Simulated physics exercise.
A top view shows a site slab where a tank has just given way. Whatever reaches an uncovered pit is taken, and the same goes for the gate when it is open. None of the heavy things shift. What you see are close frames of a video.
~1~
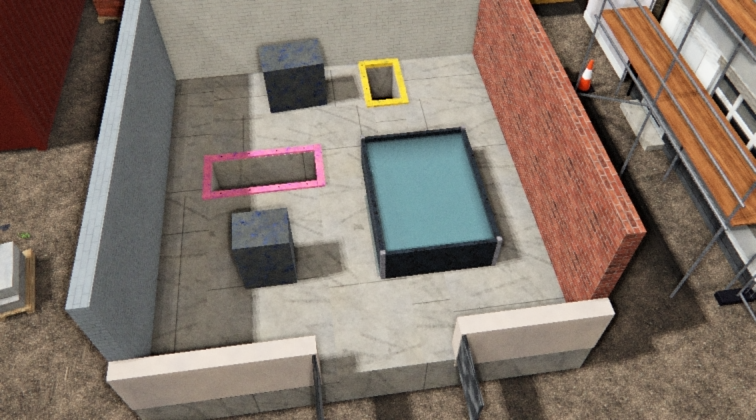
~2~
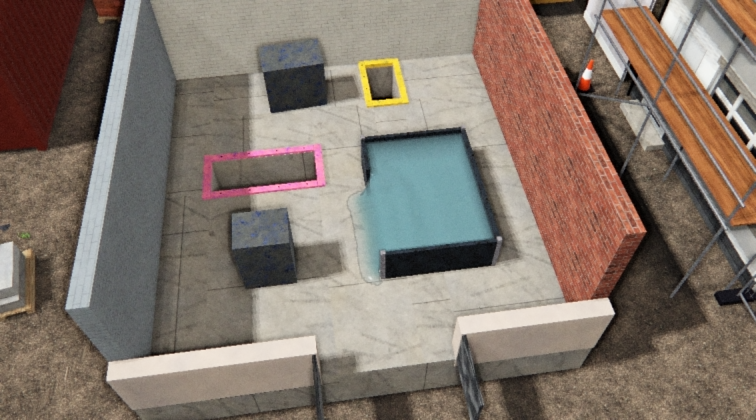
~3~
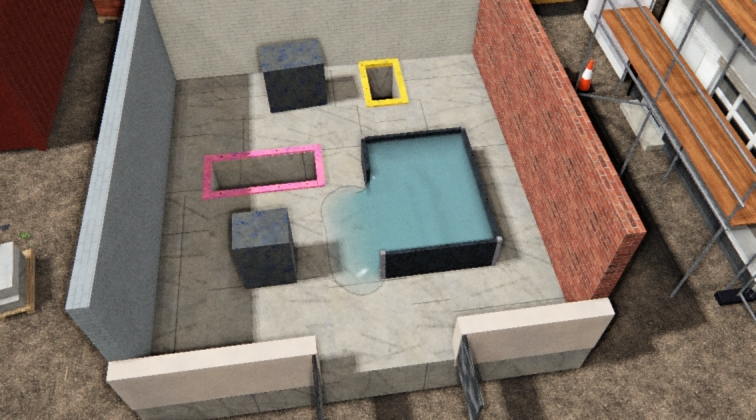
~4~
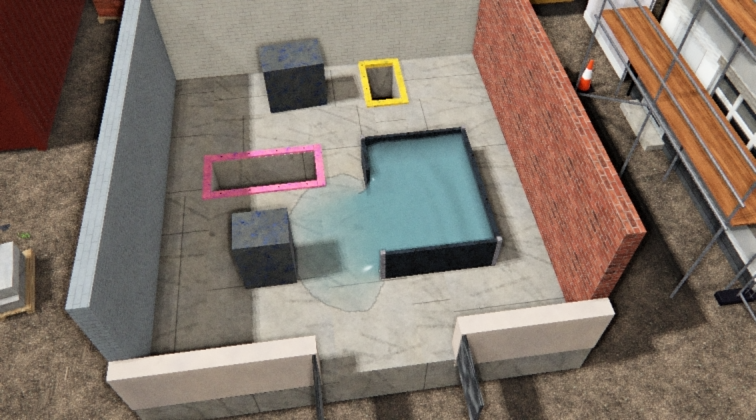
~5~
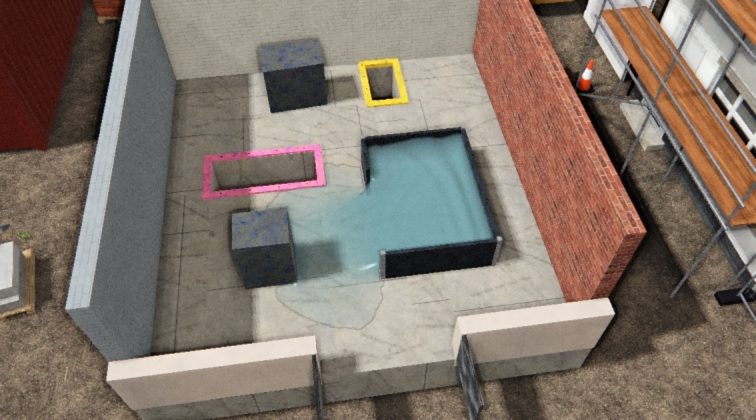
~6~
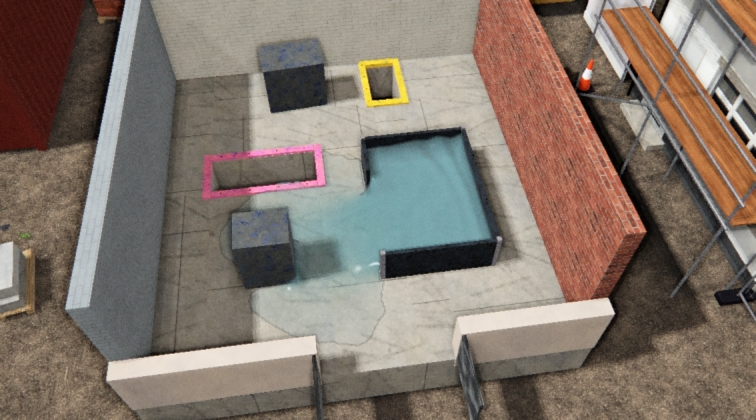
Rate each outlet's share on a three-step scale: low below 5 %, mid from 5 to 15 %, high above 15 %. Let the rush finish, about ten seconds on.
Scale: Gate - high, pink pit - high, yellow pit - low.
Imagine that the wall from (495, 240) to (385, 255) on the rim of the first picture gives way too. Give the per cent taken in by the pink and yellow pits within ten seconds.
The pink pit gets 0 per cent and the yellow pit 8 per cent.
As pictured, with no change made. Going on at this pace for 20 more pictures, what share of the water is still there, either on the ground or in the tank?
I'd put it at about 88 per cent.
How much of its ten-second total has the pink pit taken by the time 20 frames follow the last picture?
Near 35 per cent, give or take.
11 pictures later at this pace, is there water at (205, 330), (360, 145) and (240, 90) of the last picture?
Taking them as listed, I'd call them soaked through, high and dry and high and dry.
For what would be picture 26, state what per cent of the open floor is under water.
Roughly 45 per cent.
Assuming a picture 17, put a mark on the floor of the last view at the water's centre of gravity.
The spot I would choose is (332, 241).
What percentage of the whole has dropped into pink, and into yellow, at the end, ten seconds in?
Around 20 and 2 per cent, in that order.
A moment on, water covers 25 % of the floor; the gate 0 %, the pink pit 1 %, the yellow pit 0 %.
Next, water covers 35 % of the floor; the gate 1 %, the pink pit 3 %, the yellow pit 0 %.
Then, water covers 45 % of the floor; the gate 5 %, the pink pit 7 %, the yellow pit 0 %.
Later, water covers 55 % of the floor; the gate 12 %, the pink pit 15 %, the yellow pit 0 %.
In the end, water covers 75 % of the floor; the gate 19 %, the pink pit 20 %, the yellow pit 1 %.
